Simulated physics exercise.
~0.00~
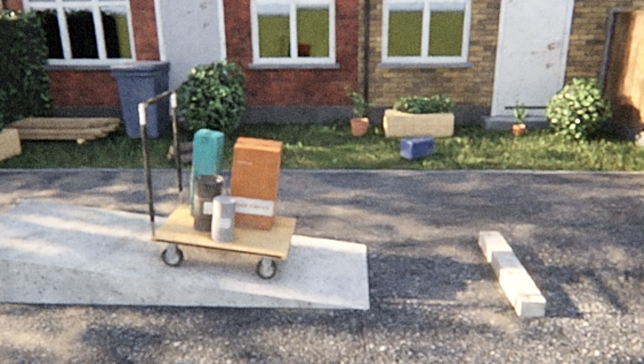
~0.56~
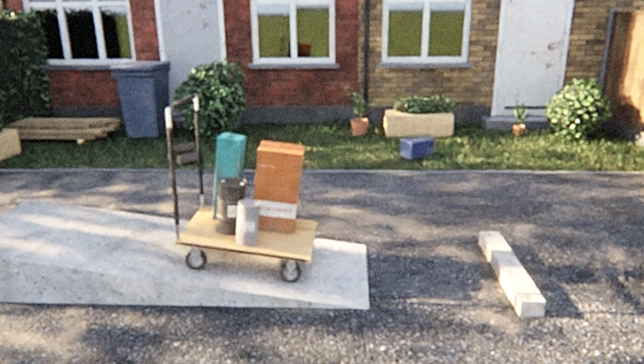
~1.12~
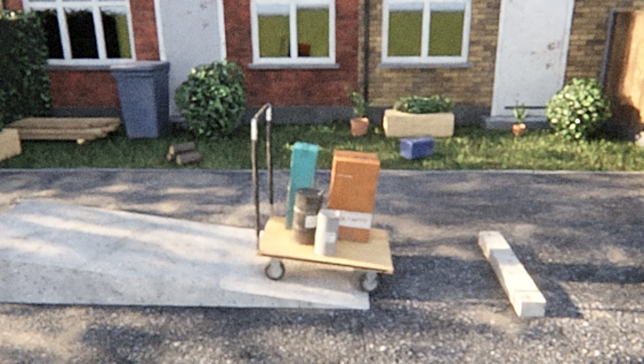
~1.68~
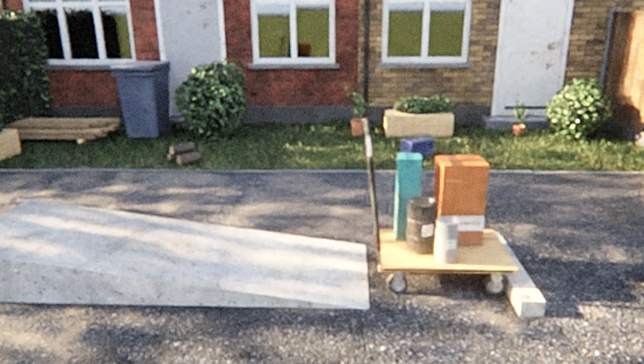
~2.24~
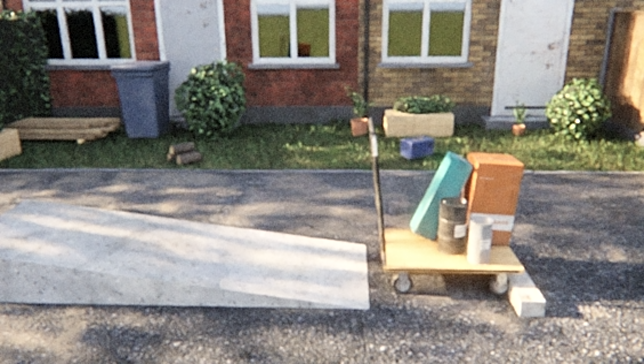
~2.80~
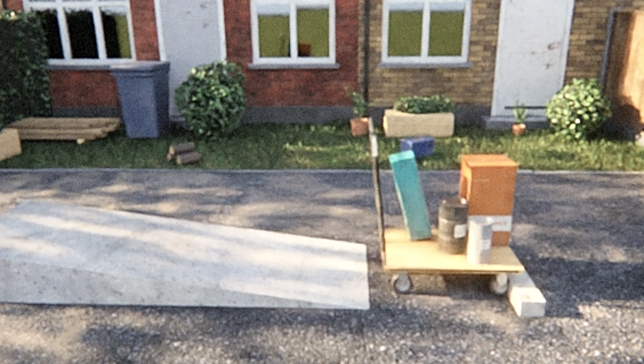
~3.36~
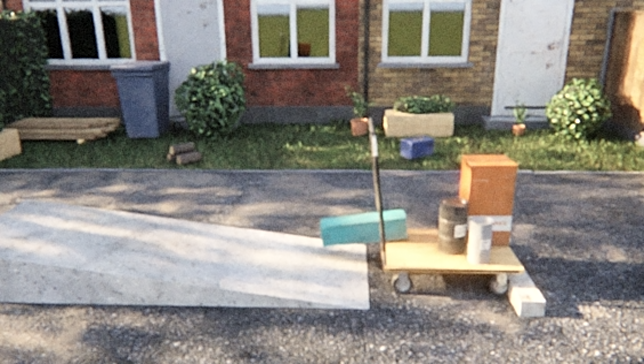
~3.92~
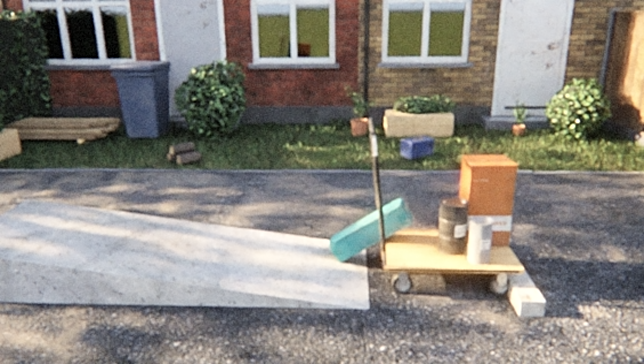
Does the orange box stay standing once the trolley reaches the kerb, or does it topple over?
The orange box stays standing. It shifts forward on the trolley at the kerb but is still upright at the end.
